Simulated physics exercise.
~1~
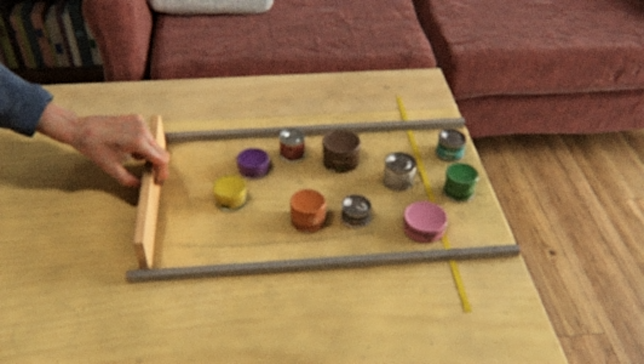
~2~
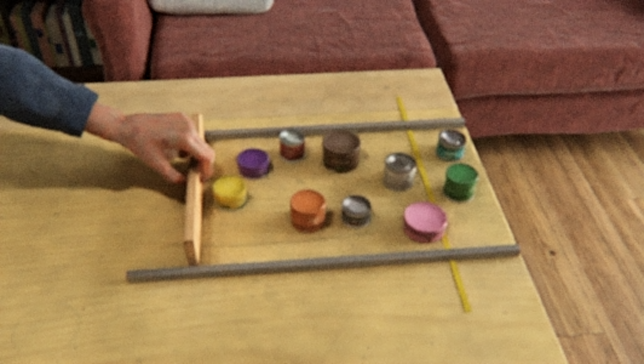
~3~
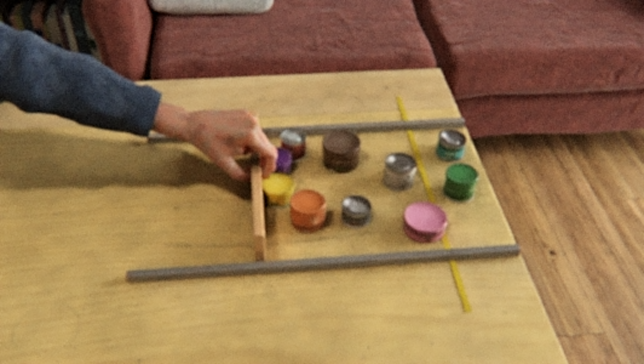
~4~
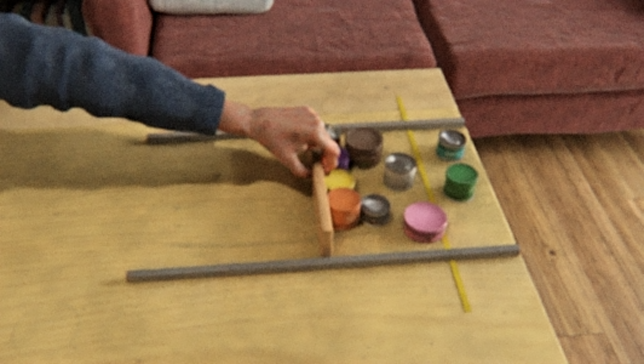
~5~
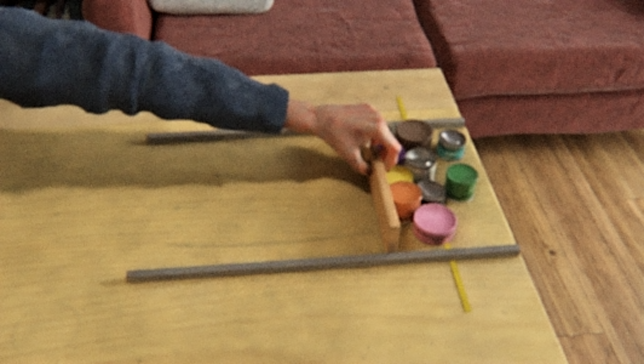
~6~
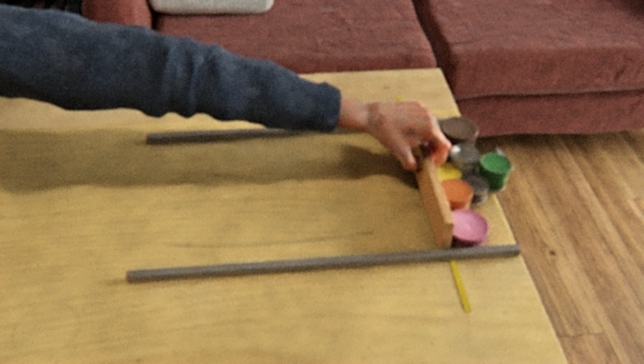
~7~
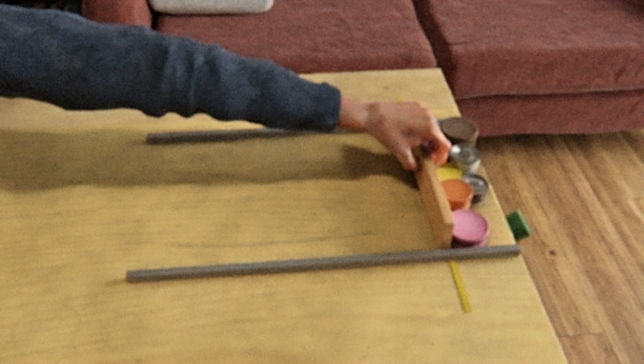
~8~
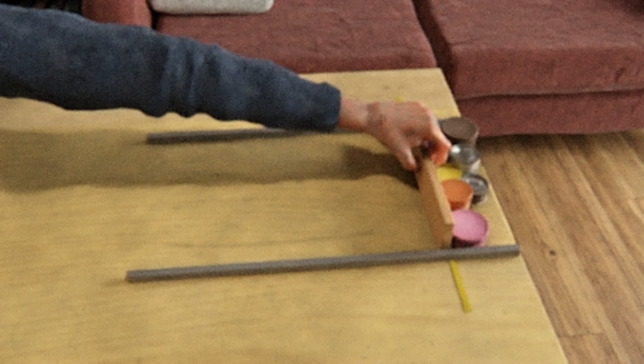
Hand pushing a wooden board rightward between rails, bunching colourful little pots together until the green and turquoise ones leave the tabletop.
